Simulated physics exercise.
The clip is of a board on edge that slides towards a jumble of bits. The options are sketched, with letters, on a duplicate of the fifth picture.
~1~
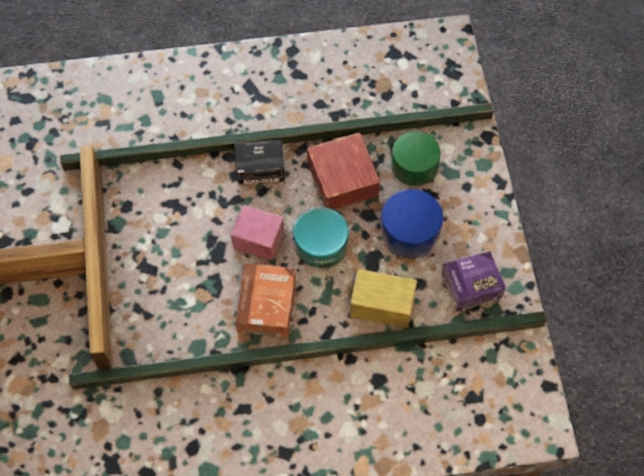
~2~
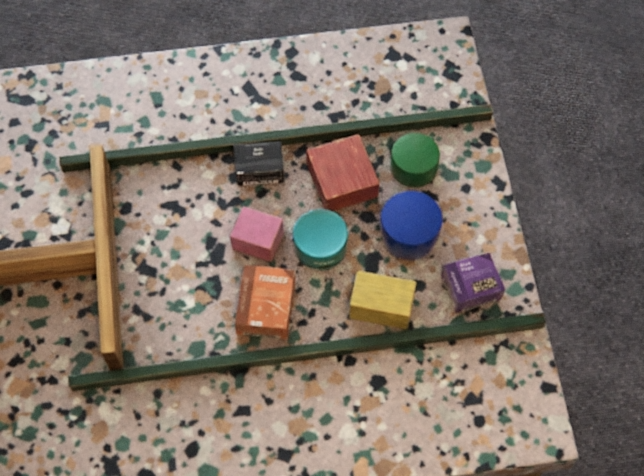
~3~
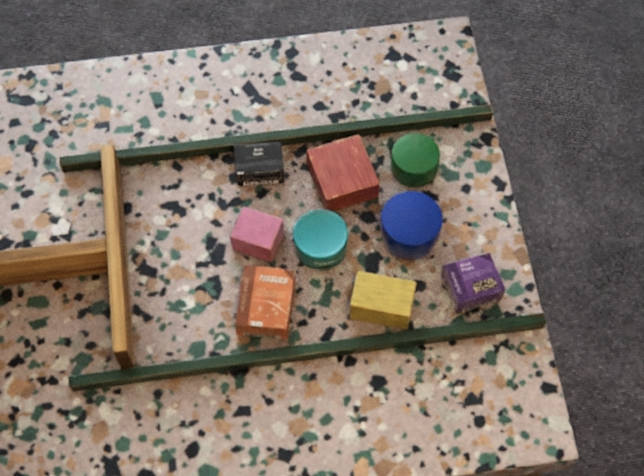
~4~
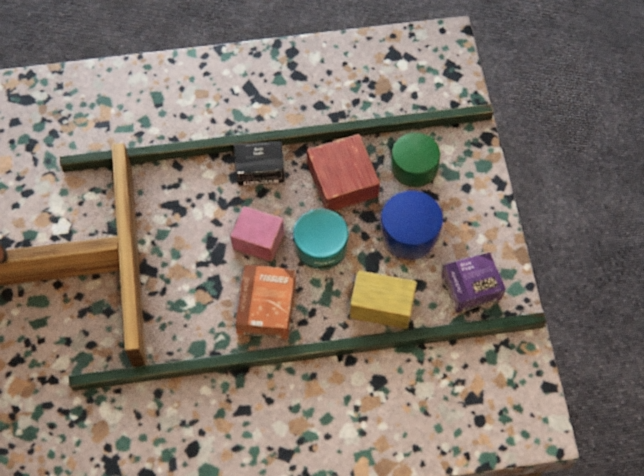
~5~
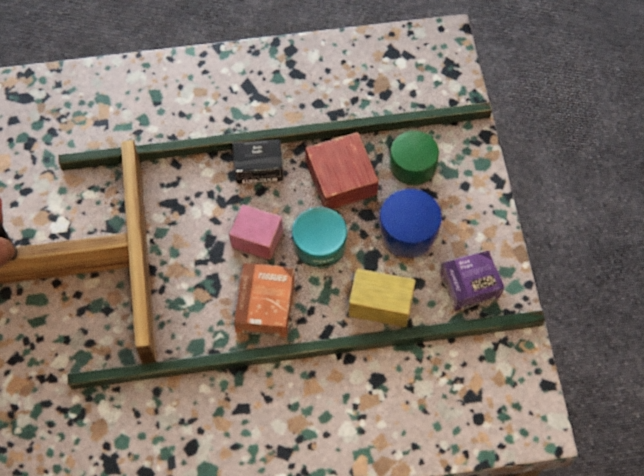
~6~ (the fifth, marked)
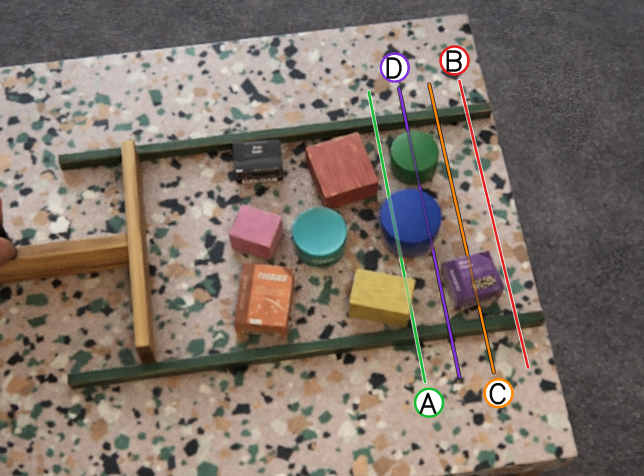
A hand slides a wooden T-shaped pusher slowly right toward nine colourful blocks and tubs.
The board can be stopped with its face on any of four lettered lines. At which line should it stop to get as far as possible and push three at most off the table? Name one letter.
It can go as far as D.
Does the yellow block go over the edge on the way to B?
Yes.
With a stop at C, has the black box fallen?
By then, no.
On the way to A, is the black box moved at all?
Yes.
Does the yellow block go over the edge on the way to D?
No.
On the marked copy, A at (395, 227); B at (492, 215); C at (459, 219); D at (427, 223).
Following D. Soon after the start, board (240, 225); black box (264, 161); orange box (283, 296).
Later, board (345, 211); purple box (498, 278); green tin (469, 158).
In the end, board (425, 201); green tin over the edge; purple box over the edge; two fallen.
As for the rest, A is within the limit but short; B drops six; C drops five.
